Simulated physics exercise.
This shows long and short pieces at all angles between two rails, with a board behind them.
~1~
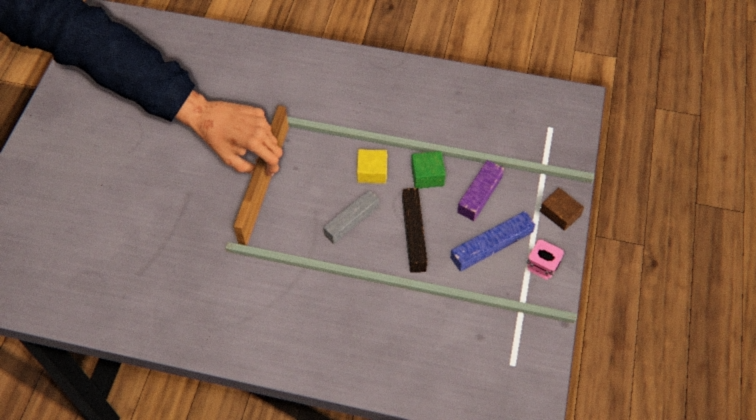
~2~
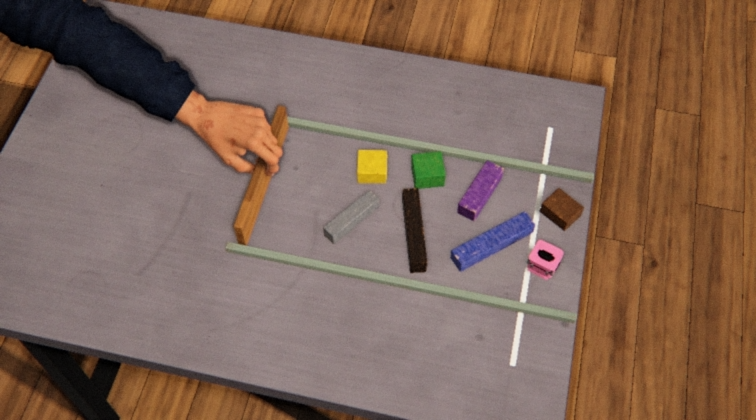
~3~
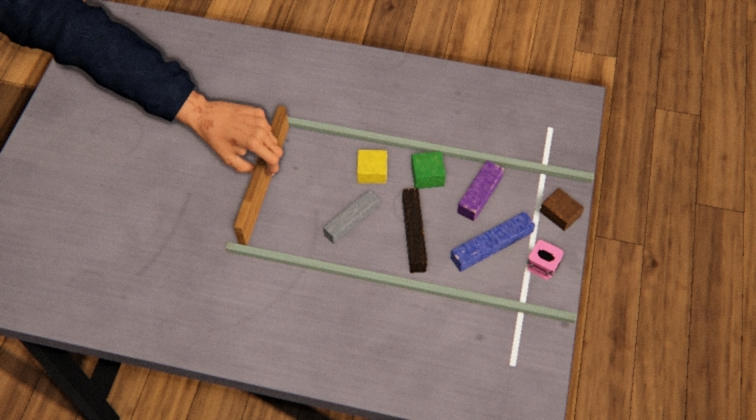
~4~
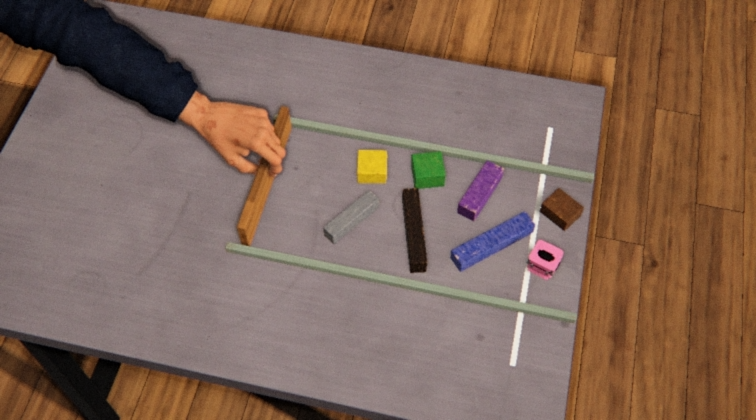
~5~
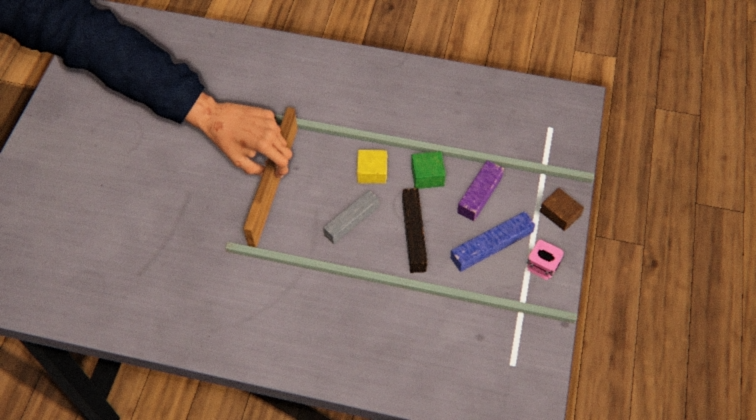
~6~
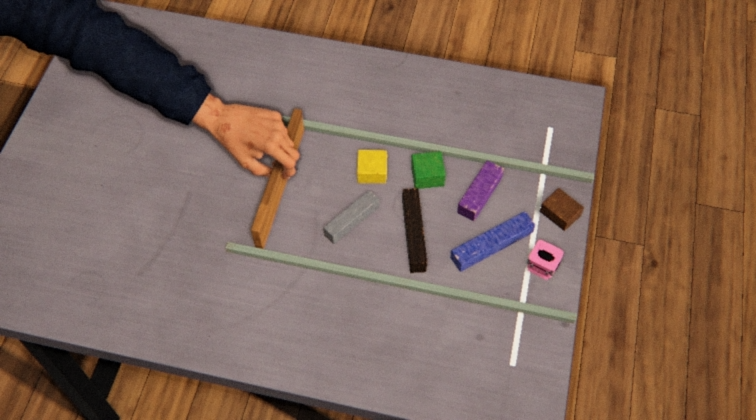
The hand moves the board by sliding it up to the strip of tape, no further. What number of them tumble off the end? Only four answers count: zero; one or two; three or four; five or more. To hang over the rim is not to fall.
Seems three or four of them come crashing down.
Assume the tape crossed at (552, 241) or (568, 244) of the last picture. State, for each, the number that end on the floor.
In that order 5 and 6.
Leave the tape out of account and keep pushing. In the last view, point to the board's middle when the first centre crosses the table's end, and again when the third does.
First roughly (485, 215), later roughly (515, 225).
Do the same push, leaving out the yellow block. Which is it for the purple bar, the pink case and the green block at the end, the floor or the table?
The purple bar is kept; the pink case drops off; the green block is kept.
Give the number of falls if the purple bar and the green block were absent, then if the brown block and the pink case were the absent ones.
Falls come to 1 the first time and 2 the other time.
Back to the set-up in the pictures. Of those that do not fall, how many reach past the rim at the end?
Expected count: 1.
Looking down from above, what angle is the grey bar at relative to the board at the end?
It measures close to 0 degrees.
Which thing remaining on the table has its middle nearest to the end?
Answer - the green block.
Early on, none off yet; brown block at rest near (562, 209); pink case at rest near (545, 260); blue bar at rest near (493, 241).
Finally, the number that fall off is three or four; lost, purple bar, blue bar, pink case and brown block.
